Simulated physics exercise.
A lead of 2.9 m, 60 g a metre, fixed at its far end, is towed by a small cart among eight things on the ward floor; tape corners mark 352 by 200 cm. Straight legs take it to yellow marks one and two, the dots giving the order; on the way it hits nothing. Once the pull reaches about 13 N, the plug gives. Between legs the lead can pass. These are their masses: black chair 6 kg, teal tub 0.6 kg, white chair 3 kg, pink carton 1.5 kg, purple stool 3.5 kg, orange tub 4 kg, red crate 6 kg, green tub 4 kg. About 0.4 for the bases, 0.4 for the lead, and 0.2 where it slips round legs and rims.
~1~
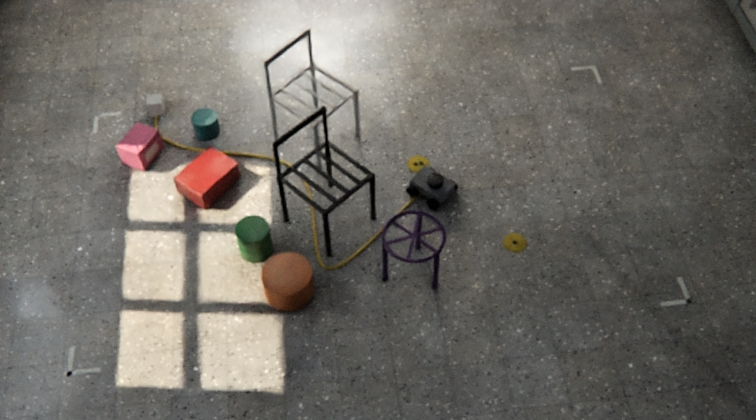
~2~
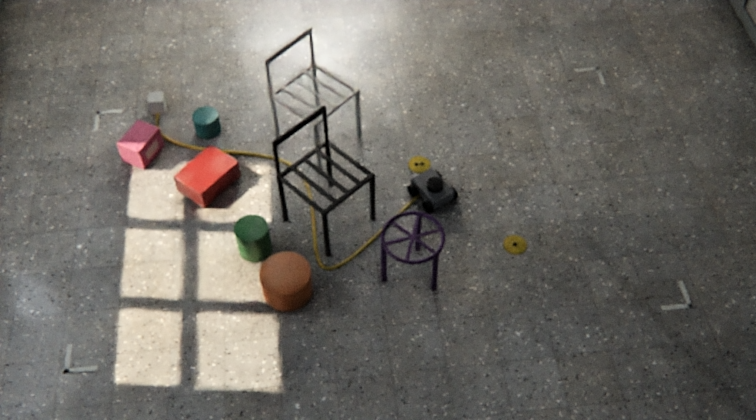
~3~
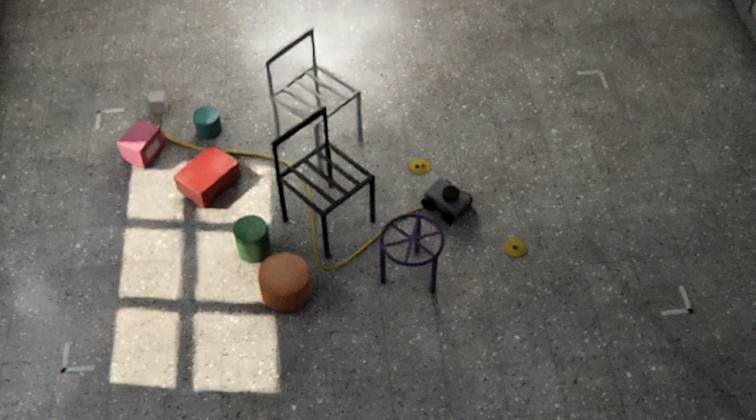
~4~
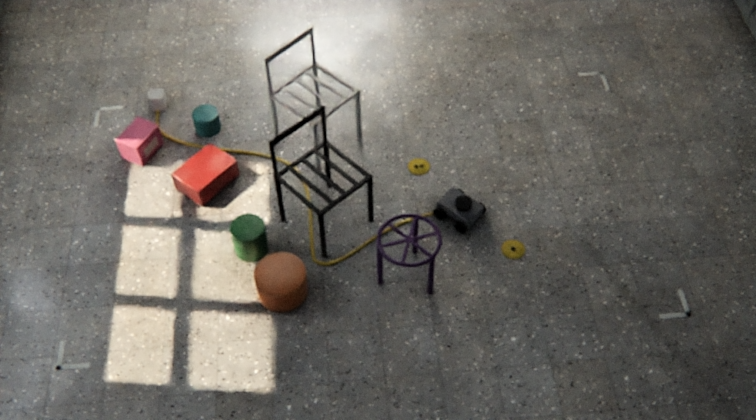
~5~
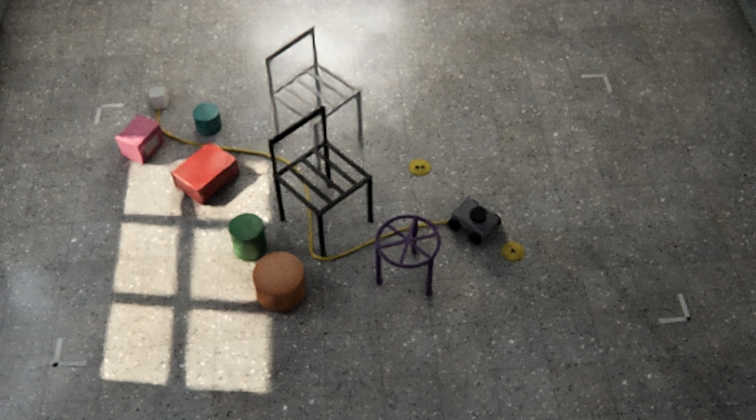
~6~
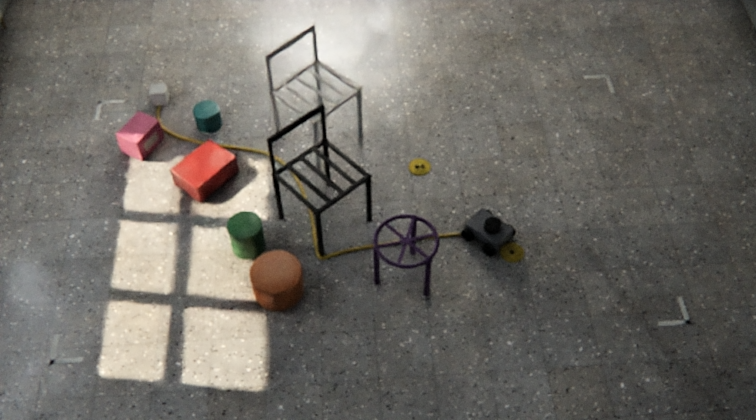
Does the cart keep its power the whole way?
Yes.
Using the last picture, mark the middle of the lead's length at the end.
I'd say roughly (295, 219) in the last picture.
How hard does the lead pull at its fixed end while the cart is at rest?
It comes out close to 0 N.
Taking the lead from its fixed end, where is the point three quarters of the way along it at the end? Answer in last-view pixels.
Pixel estimate: Near (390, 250).
Next, cart at (505, 245), lead slack at the fixed end; nothing else has moved.
Then, cart at (472, 214), lead slack at the fixed end; nothing else has moved.
After that, cart at (441, 186), lead slack at the fixed end; nothing else has moved.
Later, cart at (420, 166), lead slack at the fixed end; nothing else has moved.
At the end, cart at (420, 166), lead slack at the fixed end; nothing else has moved.
